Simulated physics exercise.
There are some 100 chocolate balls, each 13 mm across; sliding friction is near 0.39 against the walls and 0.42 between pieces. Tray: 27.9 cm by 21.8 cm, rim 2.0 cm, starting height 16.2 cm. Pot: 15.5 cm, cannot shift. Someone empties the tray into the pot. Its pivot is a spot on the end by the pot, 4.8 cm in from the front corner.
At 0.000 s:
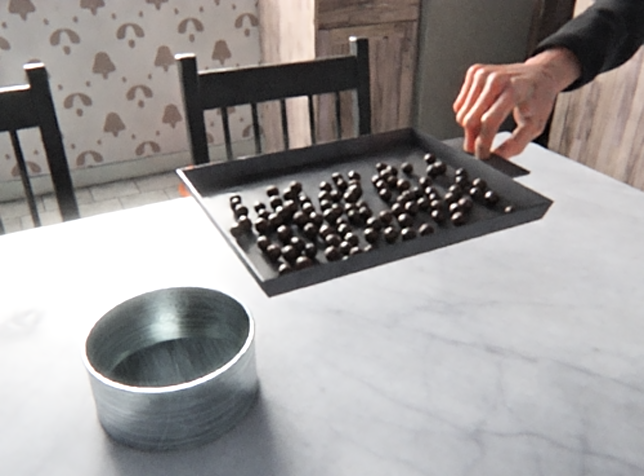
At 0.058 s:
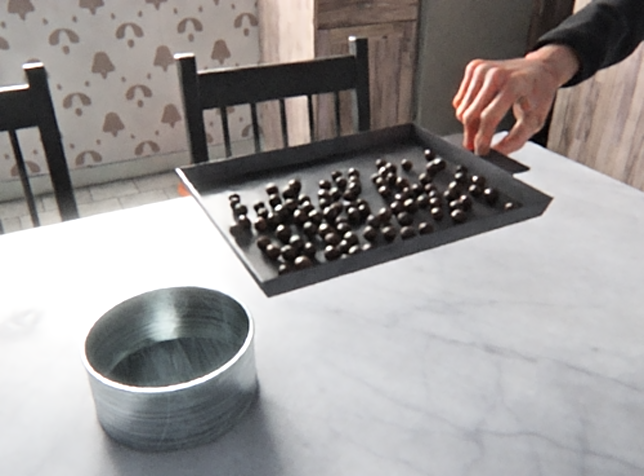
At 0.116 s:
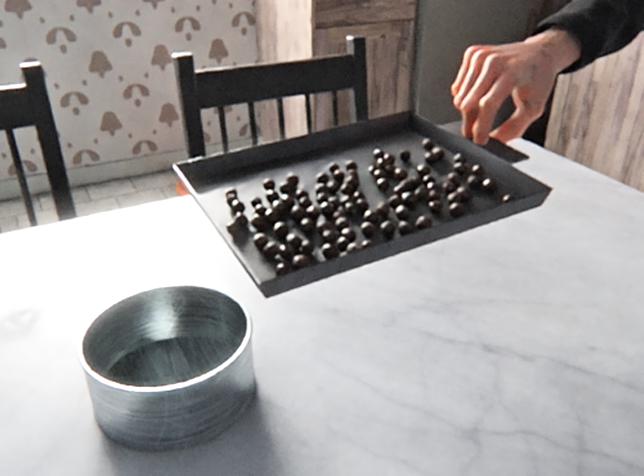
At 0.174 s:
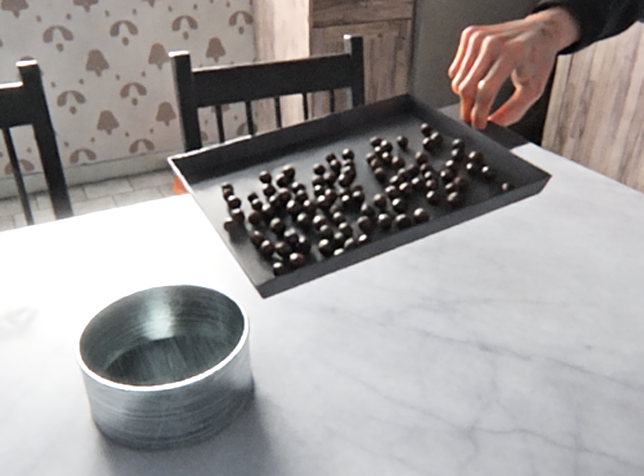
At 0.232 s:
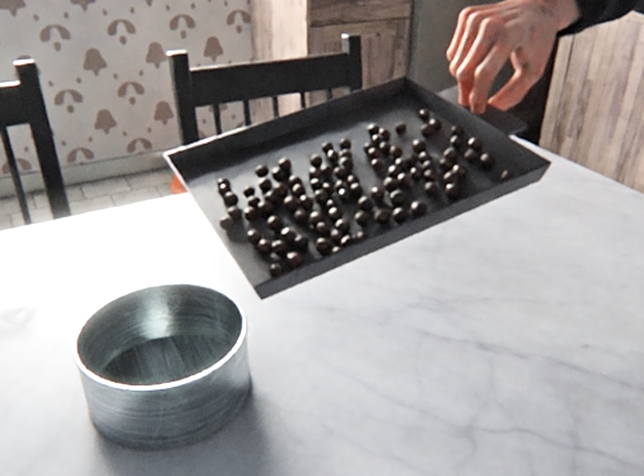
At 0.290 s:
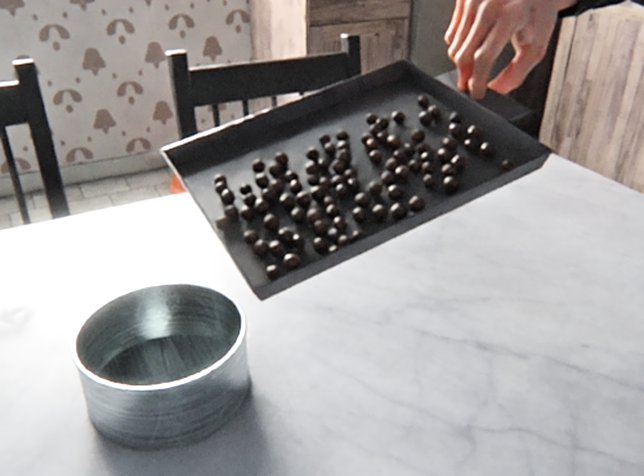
Above a marble table, a hand raises the far end of a tray of chocolate balls.
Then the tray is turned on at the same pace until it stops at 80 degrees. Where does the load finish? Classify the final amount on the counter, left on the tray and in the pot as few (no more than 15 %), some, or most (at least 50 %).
Counter: Most. Tray: Few. Pot: Few.
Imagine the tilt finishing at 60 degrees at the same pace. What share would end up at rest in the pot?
Around 0 %, I reckon.
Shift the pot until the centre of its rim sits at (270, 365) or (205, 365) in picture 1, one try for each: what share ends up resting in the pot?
In order, about 85 and about 65 per cent.
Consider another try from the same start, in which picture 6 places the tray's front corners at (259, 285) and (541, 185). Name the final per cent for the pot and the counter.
Pot 0 % / counter 100 %.
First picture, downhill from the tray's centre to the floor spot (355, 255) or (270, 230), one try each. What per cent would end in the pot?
Roughly 0 per cent on the first try and 60 per cent on the second.
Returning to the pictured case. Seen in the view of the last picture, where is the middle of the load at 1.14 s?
Approx. (279, 207).
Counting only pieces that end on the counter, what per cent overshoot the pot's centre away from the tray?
About 50 per cent.
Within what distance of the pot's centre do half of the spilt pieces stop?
About 18 cm from the centre.
After 0.80 s, tilt 46 degrees; the tray holds 100 %, the pot 0 %.
Then, at 1.14 s, tilt 67 degrees; the tray holds 100 %, the pot 0 %.
After 1.57 s, tilt 80 degrees; the tray holds 65 %, the pot 0 %.
In the end, at 3.8 s, counter 95 %, tray 0 %, pot 5 %.
